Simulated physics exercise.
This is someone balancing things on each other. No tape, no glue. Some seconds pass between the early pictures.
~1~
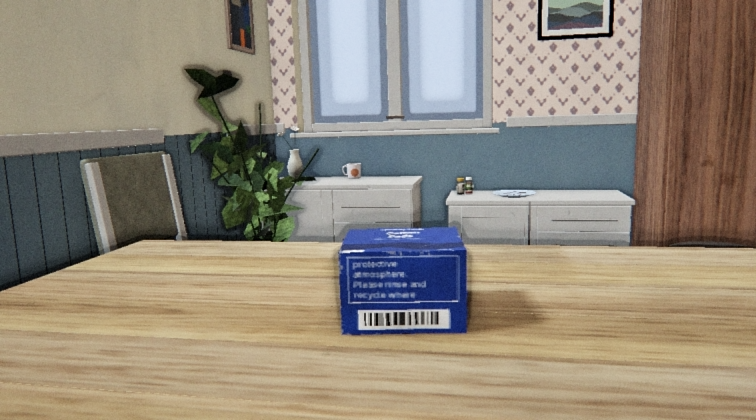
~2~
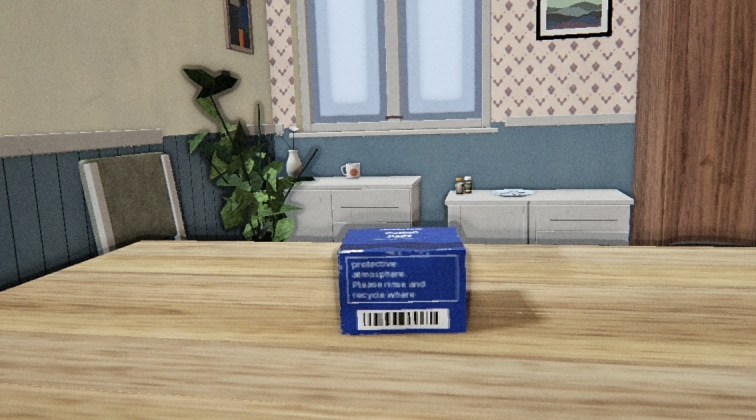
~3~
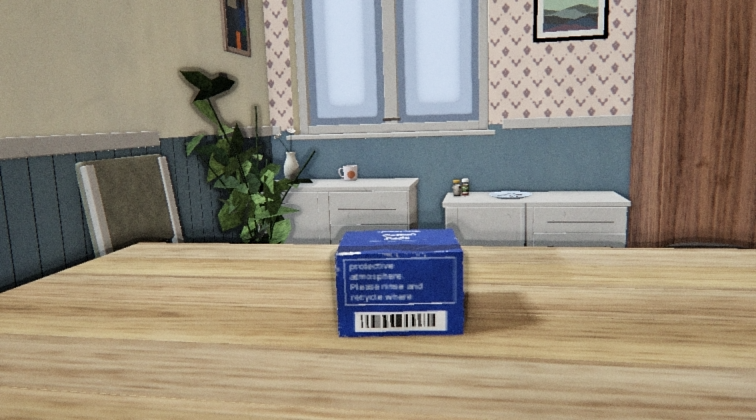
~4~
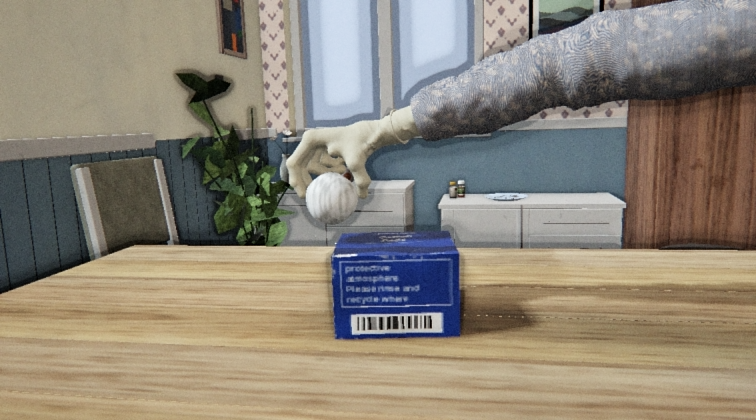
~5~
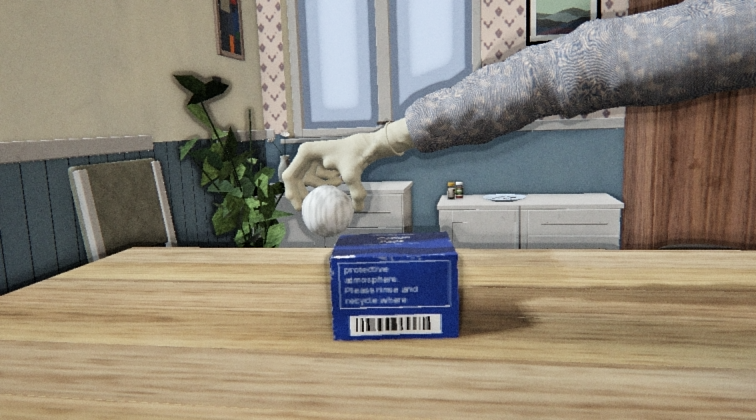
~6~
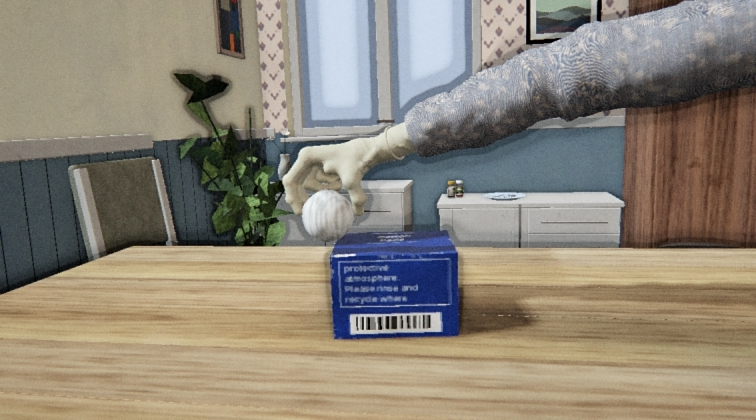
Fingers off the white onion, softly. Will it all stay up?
Here the pile loses its balance.
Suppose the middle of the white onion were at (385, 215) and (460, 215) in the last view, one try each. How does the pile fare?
First, it stays up; second, it comes apart.
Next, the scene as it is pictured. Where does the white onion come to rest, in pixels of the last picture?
Around (294, 294).
Then, 0.40 s after the last picture, white onion rolled a little near (314, 227).
Then, 0.50 s after the last picture, white onion now fallen.
Then, 0.60 s after the last picture, things are still on the move.
Then, 2.00 s after the last picture, nothing new.
At rest, fallen, white onion; blue box in place. Seen from the same camera at the end, white onion near (294, 294). The pile comes apart.
